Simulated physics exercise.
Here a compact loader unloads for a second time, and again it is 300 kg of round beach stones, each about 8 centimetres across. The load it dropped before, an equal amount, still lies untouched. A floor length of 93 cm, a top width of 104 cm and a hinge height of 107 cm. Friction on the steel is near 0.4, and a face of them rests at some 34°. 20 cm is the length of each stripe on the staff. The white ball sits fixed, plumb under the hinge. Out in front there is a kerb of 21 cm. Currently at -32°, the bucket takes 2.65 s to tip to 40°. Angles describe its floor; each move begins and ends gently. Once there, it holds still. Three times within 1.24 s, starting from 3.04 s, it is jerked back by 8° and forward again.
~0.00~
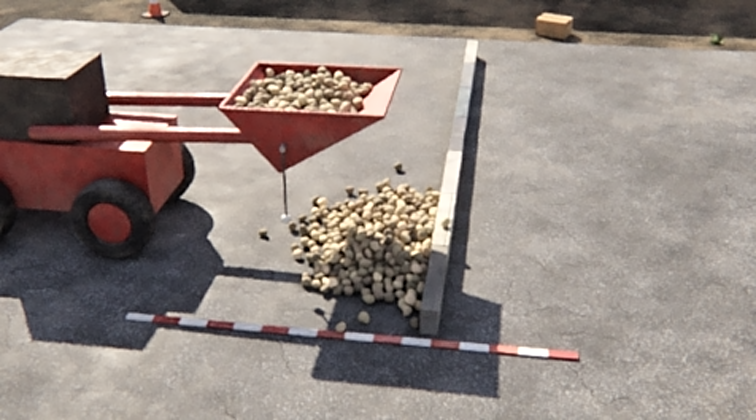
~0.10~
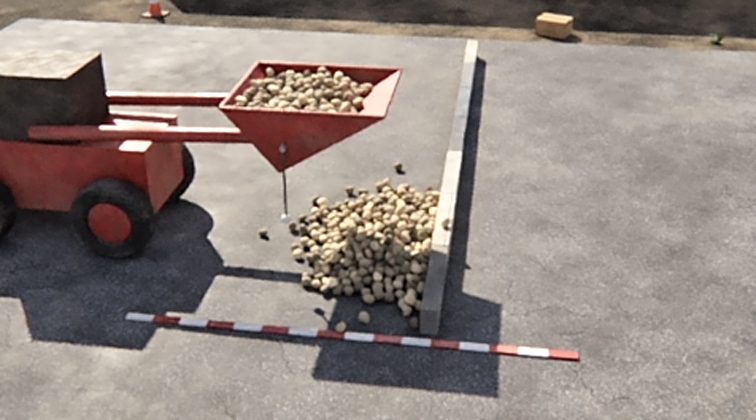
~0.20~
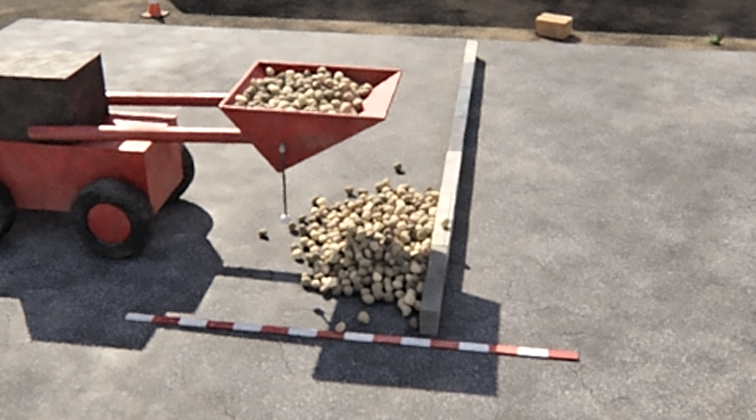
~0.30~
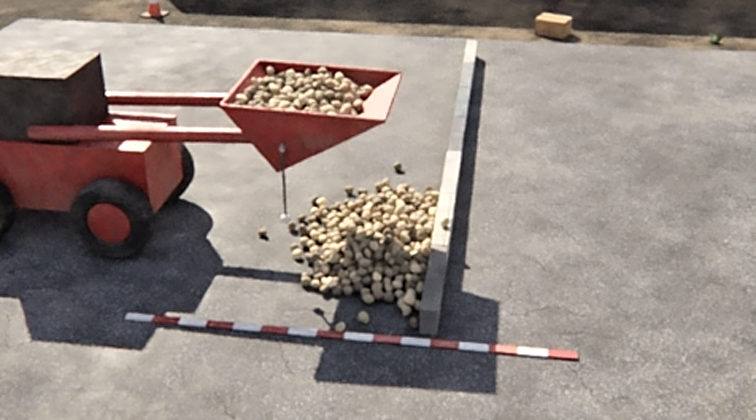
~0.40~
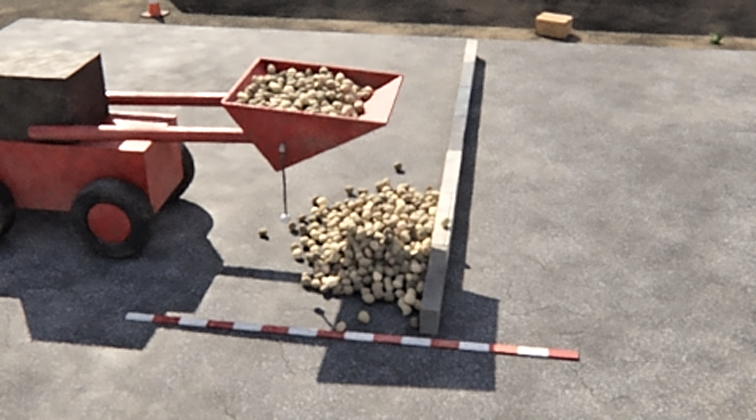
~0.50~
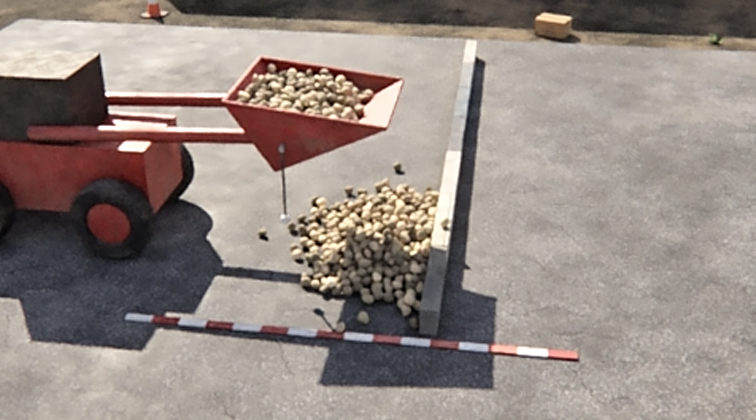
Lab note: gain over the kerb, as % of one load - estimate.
Gain: About 5 %.
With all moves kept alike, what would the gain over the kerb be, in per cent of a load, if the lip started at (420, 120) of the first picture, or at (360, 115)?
The first would add around 30 per cent, the second around 0 per cent.
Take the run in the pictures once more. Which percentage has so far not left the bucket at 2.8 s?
Held: Around 5 % of the load.
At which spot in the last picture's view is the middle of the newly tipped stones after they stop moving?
Middle: Approx. (401, 226) px.
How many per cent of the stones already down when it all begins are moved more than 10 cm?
Close to 5 in a hundred of them.
After 2.0 s the floor is at 29°; in per cent of one load, 84 in the bucket, 116 on this side of the kerb; the foremost stones are at (433, 227).
After 2.8 s the floor is at 40°; in per cent of one load, 3 in the bucket, 194 on this side of the kerb, 4 over the kerb; the foremost stones are at (481, 249).
After 4.7 s the floor is at 40°; in per cent of one load, 0 in the bucket, 195 on this side of the kerb, 5 over the kerb; the foremost stones are at (502, 260).
After 7.3 s the floor is at 40°; in per cent of one load, 0 in the bucket, 195 on this side of the kerb, 5 over the kerb; the foremost stones are at (502, 260). Net gain over the kerb, 5.
